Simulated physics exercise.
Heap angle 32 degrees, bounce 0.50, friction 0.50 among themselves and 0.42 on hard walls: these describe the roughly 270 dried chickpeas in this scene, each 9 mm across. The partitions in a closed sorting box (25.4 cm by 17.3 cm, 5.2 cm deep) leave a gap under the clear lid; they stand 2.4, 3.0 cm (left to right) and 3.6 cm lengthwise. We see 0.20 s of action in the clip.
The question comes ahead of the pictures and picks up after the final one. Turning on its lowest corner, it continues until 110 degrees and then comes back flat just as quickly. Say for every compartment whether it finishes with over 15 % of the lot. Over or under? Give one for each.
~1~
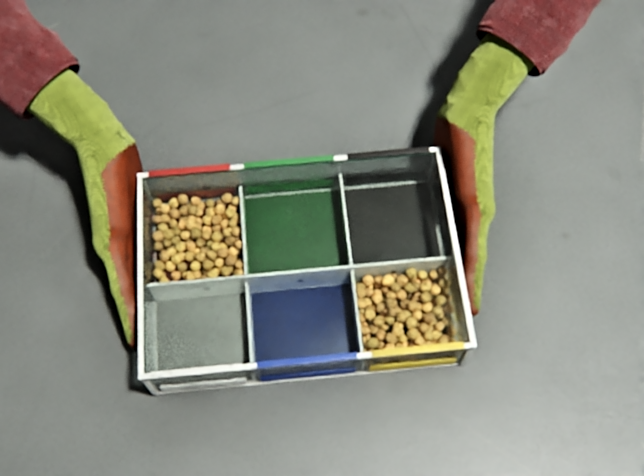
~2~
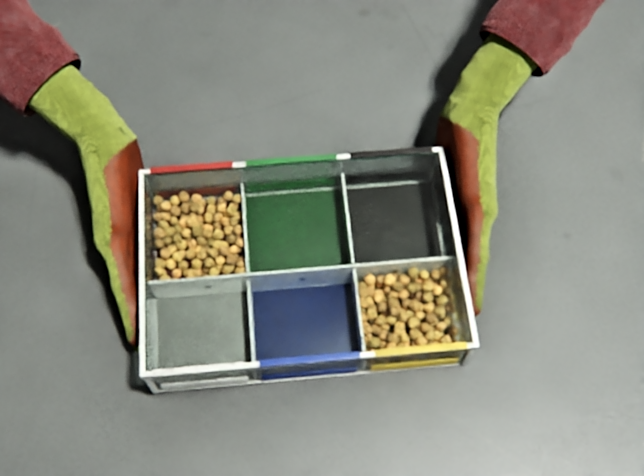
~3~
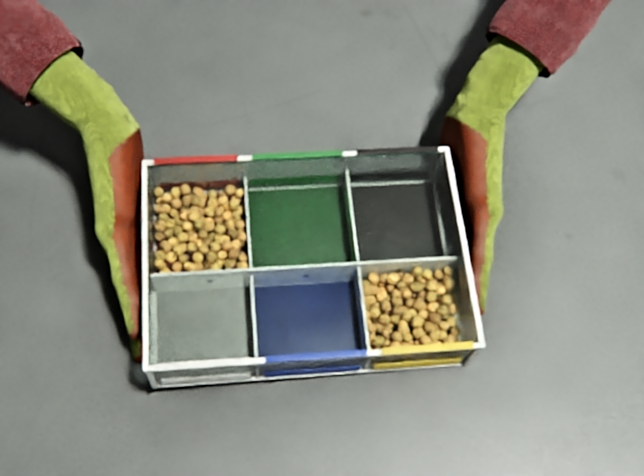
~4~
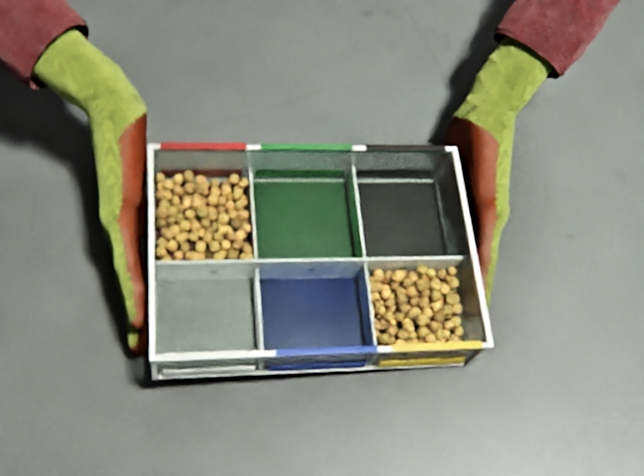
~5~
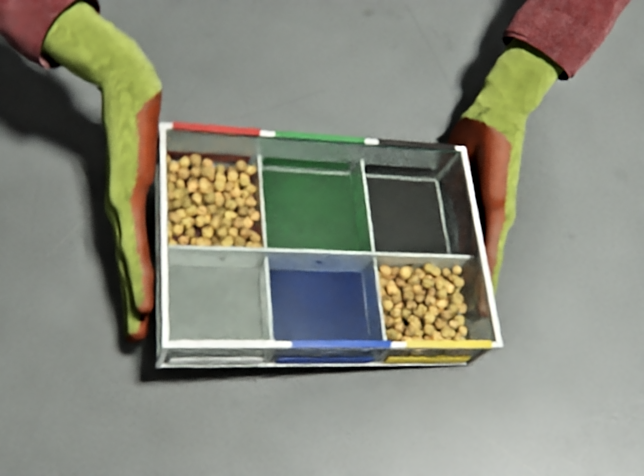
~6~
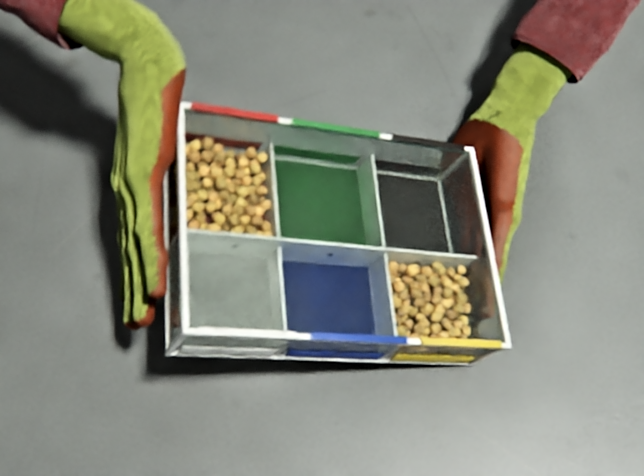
Red under; blue under; green under; yellow over; white under; black over.
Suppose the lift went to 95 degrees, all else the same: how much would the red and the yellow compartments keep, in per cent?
Red 0; yellow 55.
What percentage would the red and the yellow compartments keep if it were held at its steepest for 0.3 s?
Red keeps 0% and yellow keeps 55%.
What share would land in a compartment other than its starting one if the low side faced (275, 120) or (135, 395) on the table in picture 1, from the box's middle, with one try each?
First try: About 20 percent; second try: About 35 percent.
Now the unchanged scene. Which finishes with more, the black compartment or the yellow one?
The larger amount is in the yellow one.
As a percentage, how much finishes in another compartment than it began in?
That comes to close to 45 percent.
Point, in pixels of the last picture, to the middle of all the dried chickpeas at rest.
My guess is close to (429, 283).
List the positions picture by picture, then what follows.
The first frame shows box tilt 0 degrees, front corners at (144, 375) and (470, 343); red 45 %, yellow 55 %.
The second frame shows box tilt 1 degrees, front corners at (146, 372) and (473, 343).
The third frame shows box tilt 5 degrees, front corners at (149, 366) and (479, 343), lowest corner right front.
The fourth frame shows box tilt 10 degrees, front corners at (155, 356) and (487, 343), lowest corner right front.
The fifth frame shows box tilt 17 degrees, front corners at (168, 342) and (496, 343), lowest corner right front.
The sixth frame shows box tilt 24 degrees, front corners at (188, 329) and (505, 344), lowest corner right front; red 45 %, yellow 55 %.
Then, 0.61 s after the last picture, tilt 109 degrees; red 15 %, green 20 %, yellow 55 %, black 10 %.
Then, 1.02 s after the last picture, tilt 47 degrees; yellow 55 %, black 40 %.
Then, 1.51 s after the last picture, tilt 0 degrees; yellow 55 %, black 40 %.
In the end, red 0 %, blue 0 %, green 0 %, yellow 55 %, white 0 %, black 40 %.
